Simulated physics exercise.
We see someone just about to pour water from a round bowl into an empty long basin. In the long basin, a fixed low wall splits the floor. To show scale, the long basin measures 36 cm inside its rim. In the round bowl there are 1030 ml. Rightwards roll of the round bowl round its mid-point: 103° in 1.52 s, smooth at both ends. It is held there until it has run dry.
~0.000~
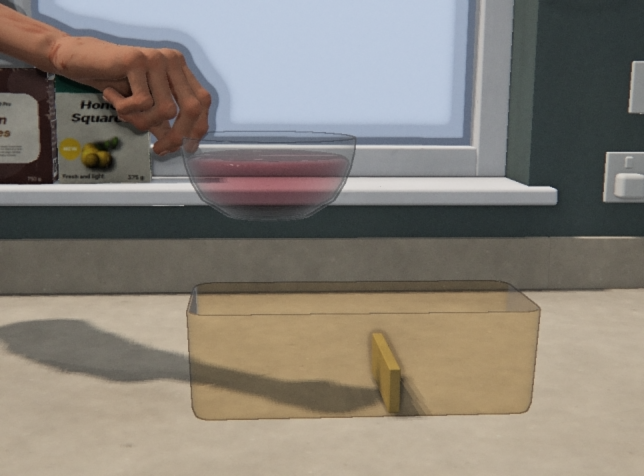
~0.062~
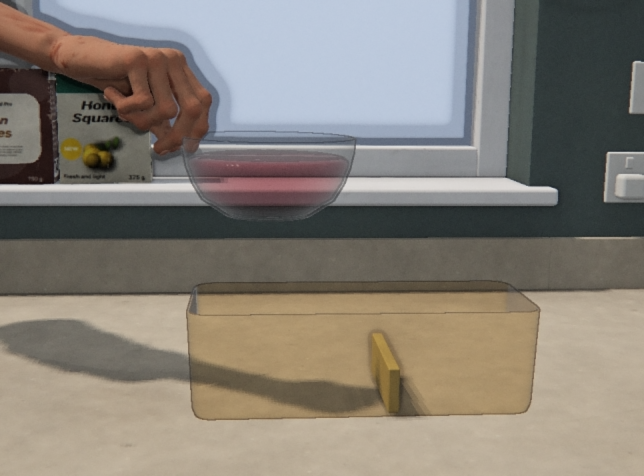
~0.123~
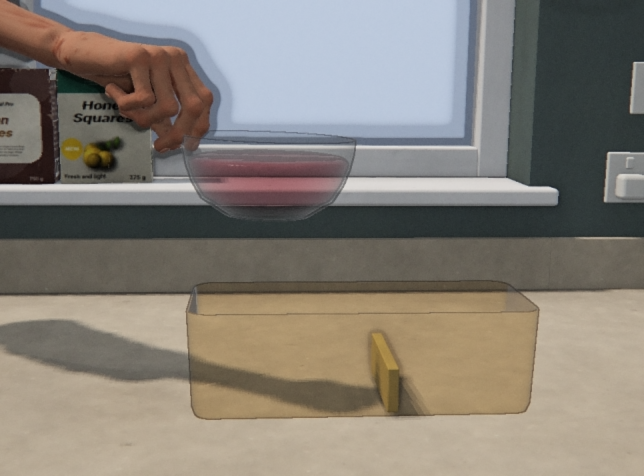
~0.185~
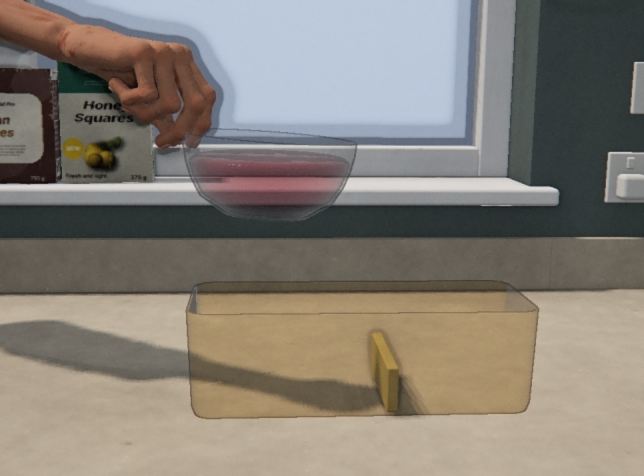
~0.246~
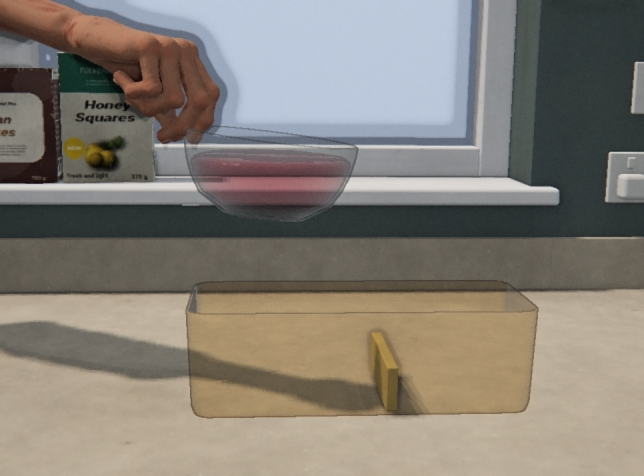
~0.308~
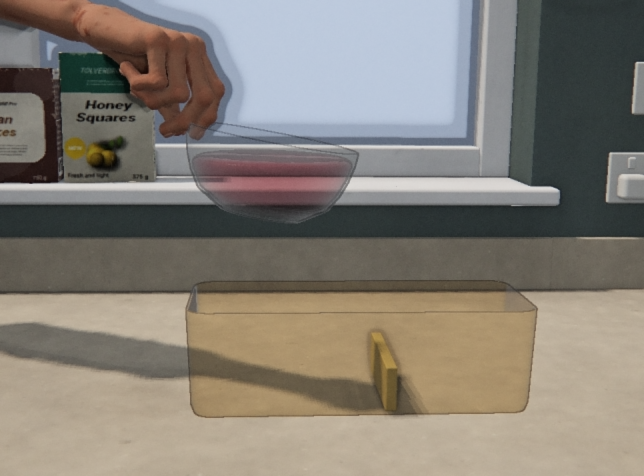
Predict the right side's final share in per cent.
The right side finishes with roughly 68 per cent.
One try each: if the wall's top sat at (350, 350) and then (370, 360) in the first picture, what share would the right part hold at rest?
Roughly 90 per cent, then 70 per cent.
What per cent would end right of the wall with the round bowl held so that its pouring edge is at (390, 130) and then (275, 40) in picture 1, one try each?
It comes to 85 per cent, and then 10 per cent.
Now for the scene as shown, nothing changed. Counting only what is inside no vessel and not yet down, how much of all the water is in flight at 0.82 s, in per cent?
Some 28 % is the figure.
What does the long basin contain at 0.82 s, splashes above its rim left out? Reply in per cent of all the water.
Fraction in basin: Approx. 18%.
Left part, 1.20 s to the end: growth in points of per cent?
Around 12 in a hundred.
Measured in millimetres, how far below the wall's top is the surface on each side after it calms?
Left: Roughly 36 mm; right: Roughly 10 mm.
After 0.82 s the tilt is 58° and 54 per cent is still to pour, 2 is left of the wall and 16 right of it.
After 1.20 s the tilt is 92° and 5 per cent is still to pour, 20 is left of the wall and 69 right of it.
After 1.59 s the tilt is 103° and 0 per cent is still to pour, 32 is left of the wall and 68 right of it.
After 2.02 s the tilt is 103° and 0 per cent is still to pour, 32 is left of the wall and 68 right of it.
In the end 32 per cent lies left of the wall, 68 right of it and 0 outside.
